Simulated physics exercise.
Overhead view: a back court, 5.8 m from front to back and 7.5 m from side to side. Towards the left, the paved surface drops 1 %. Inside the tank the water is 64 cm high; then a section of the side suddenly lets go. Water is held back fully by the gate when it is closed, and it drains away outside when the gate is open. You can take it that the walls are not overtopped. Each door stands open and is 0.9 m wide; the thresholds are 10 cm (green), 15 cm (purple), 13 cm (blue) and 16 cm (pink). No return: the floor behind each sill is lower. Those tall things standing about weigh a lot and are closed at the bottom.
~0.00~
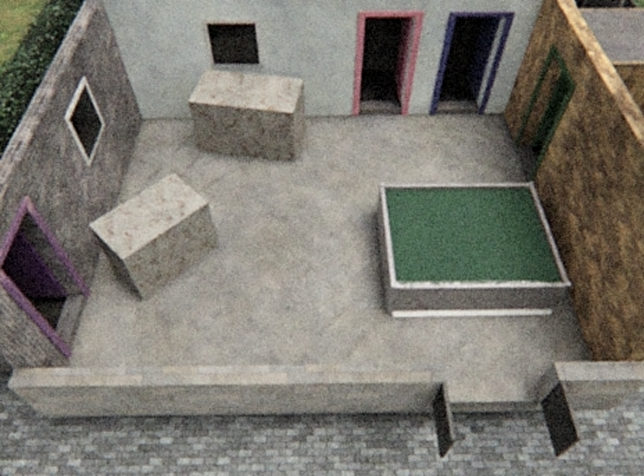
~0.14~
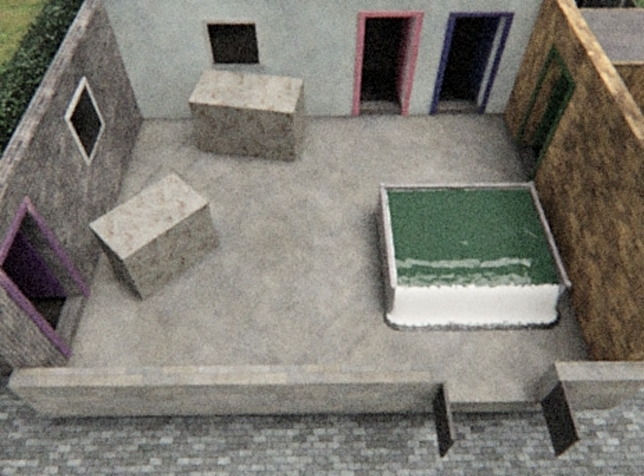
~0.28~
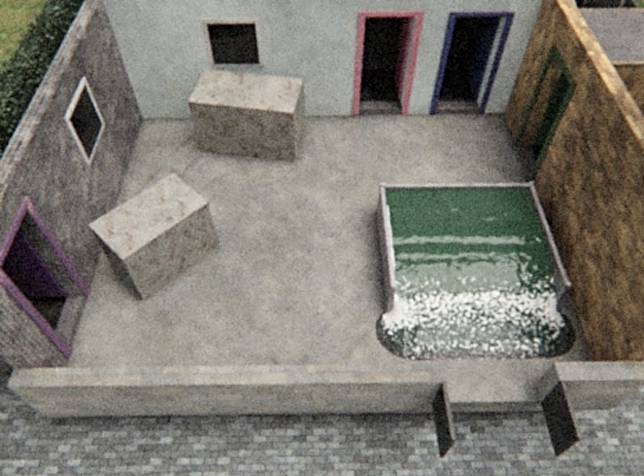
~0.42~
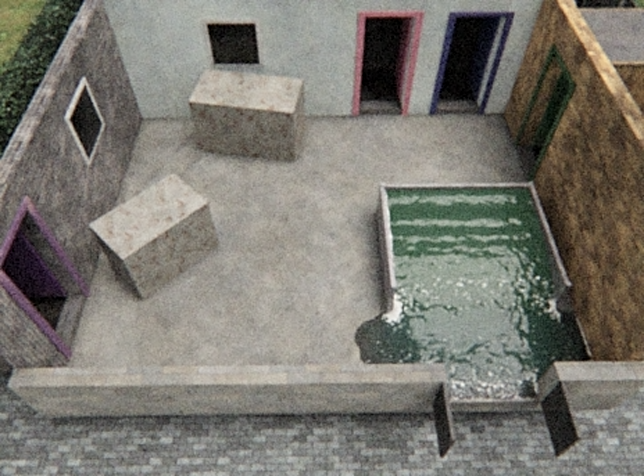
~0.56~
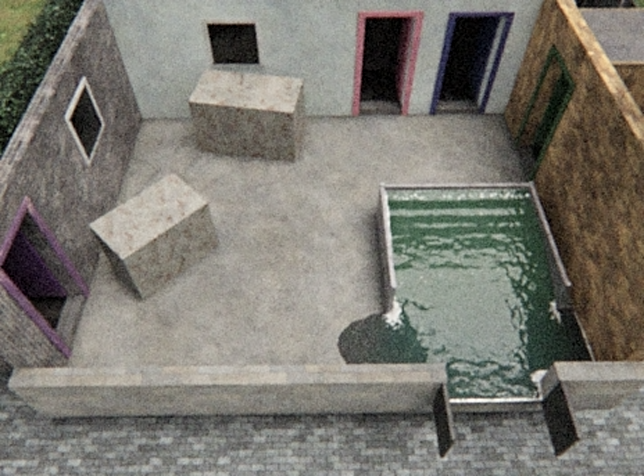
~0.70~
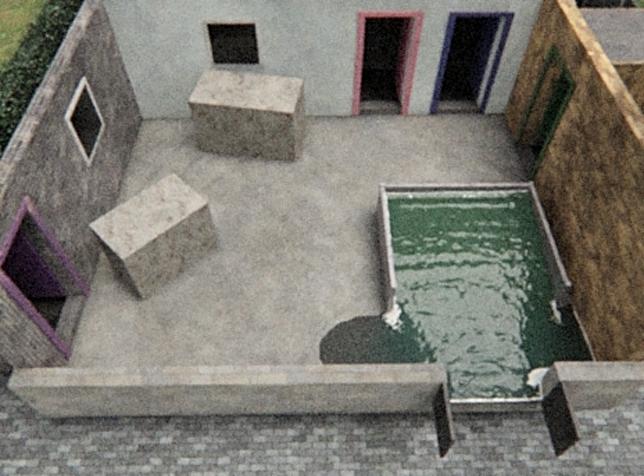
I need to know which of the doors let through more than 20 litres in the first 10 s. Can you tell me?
At the green door I expect the water to hold within the limit; at the purple door I expect the water to hold within the limit; at the blue door I expect the water to hold within the limit; at the pink door I expect the water to hold within the limit.
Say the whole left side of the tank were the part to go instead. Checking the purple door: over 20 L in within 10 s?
So, purple door: Out of bounds.
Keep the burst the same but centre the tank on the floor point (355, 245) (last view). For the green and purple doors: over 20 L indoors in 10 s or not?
Checking the limit: The green door is within it and the purple door is beyond it.
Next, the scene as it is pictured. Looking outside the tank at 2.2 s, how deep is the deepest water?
Around 33 centimetres deep.
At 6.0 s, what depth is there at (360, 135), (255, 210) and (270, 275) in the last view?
Spot one 2 cm, spot two 2 cm, spot three 1 cm.
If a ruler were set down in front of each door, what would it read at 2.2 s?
Depths: Green door 0 cm, purple door 0 cm, blue door 0 cm, pink door 0 cm.
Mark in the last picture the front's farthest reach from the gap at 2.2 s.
Around pixel (99, 390).
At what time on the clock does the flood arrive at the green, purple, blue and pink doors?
Door times: Green 2.6 s / purple 2.6 s / blue 3.6 s / pink 4.5 s.
After 1.4 s water covers 15 % of the floor and is deepest (41 cm) near (554, 383); green door not reached, purple door not reached, blue door not reached, pink door not reached.
After 2.2 s water covers 25 % of the floor and is deepest (33 cm) near (461, 372); green door not reached, purple door not reached, blue door not reached, pink door not reached.
After 3.5 s water covers 45 % of the floor and is deepest (18 cm) near (93, 321); green door 5 cm at the sill, 0 L in, purple door 16 cm at the sill, 0 L in, blue door not reached, pink door not reached.
After 6.0 s water covers 65 % of the floor and is deepest (14 cm) near (84, 311); green door 2 cm at the sill, 0 L in, purple door 13 cm at the sill, 2 L in, blue door 5 cm at the sill, 0 L in, pink door 3 cm at the sill, 0 L in.
After 10.0 s water covers 75 % of the floor and is deepest (8 cm) near (60, 391); green door 1 cm at the sill, 0 L in, purple door 9 cm at the sill, 2 L in, blue door 2 cm at the sill, 0 L in, pink door 2 cm at the sill, 0 L in.
